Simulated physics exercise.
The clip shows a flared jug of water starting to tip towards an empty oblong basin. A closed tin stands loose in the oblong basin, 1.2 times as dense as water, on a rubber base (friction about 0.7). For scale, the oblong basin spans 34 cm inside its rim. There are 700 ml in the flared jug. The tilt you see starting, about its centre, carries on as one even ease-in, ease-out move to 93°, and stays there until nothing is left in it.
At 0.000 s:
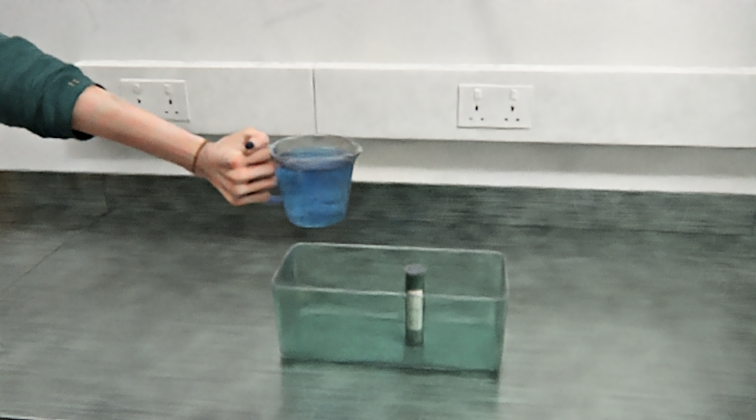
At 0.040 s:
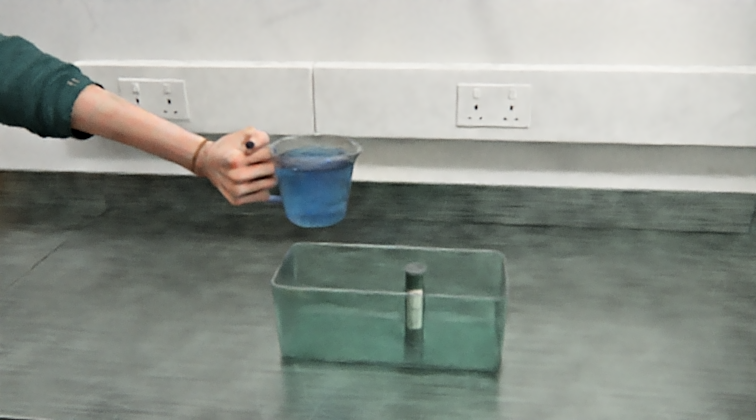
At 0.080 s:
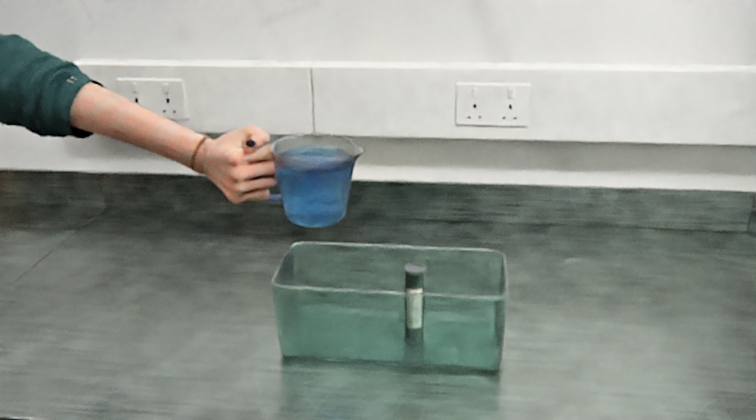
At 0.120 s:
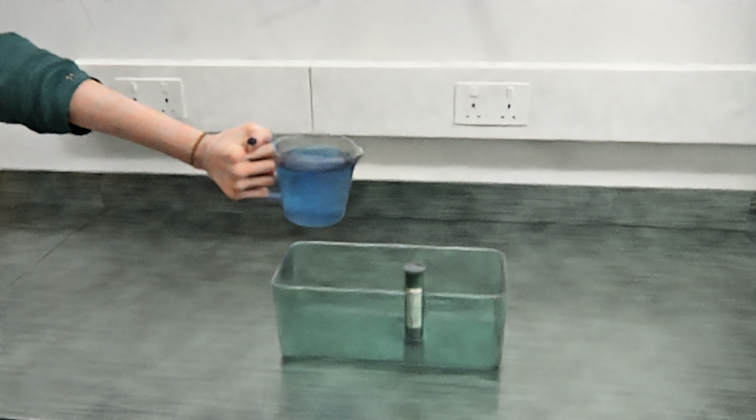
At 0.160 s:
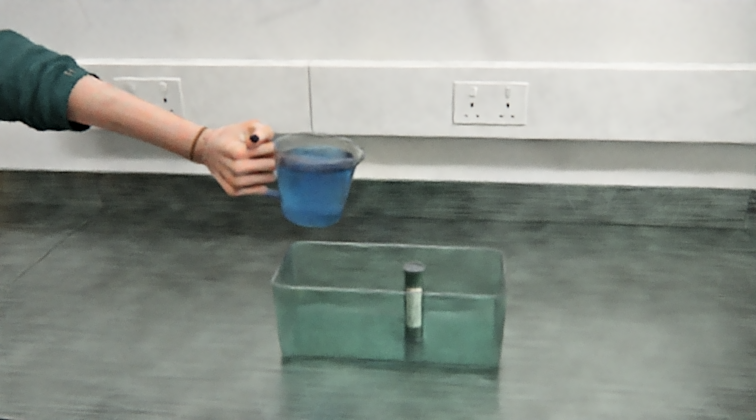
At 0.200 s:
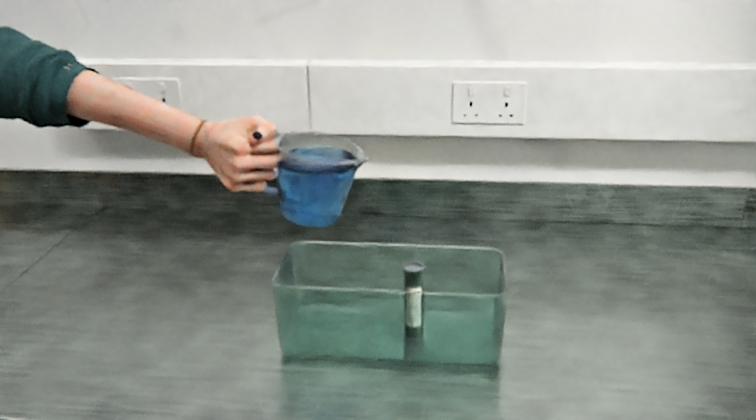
A hand slightly tilts a jug of blue water rightward above a clear oblong basin.
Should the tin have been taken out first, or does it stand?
It falls.
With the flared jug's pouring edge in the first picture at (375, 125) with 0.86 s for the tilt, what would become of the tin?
Then it stays up.
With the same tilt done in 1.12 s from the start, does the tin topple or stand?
Then it goes over.
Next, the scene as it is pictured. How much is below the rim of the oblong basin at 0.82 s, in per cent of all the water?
Some 56 per cent.
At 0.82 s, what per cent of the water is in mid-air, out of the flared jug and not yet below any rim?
Near 20 in a hundred.
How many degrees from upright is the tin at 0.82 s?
It is at some 0°.
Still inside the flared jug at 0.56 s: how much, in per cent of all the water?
Some 74 per cent.
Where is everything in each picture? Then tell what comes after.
The first frame shows tilt 0°; pouring edge (362, 149); surface from (277, 156) to (354, 158); the oblong basin's rim runs from (282, 264) to (507, 276); the tin's top is at (415, 272).
The second frame shows tilt 0°; pouring edge (363, 150); surface from (277, 155) to (354, 158).
The third frame shows tilt 2°; pouring edge (363, 150); surface from (278, 154) to (354, 158).
The fourth frame shows tilt 4°; pouring edge (364, 152); surface from (278, 154) to (355, 158).
The fifth frame shows tilt 7°; pouring edge (366, 155); surface from (280, 154) to (357, 159).
The sixth frame shows tilt 11°; pouring edge (368, 158); surface from (281, 155) to (359, 160).
Then, 0.56 s in, the tilt is 64° and 73 per cent is still to pour; the tin stands where it began.
Then, 0.82 s in, the tilt is 92° and 23 per cent is still to pour; the tin stands where it began.
Then, 1.09 s in, the tilt is 93° and 3 per cent is still to pour; the tin lies on its side.
Then, 1.39 s in, the tilt is 93° and 0 per cent is still to pour; the tin lies on its side.
Finally, the tin lies on its side.
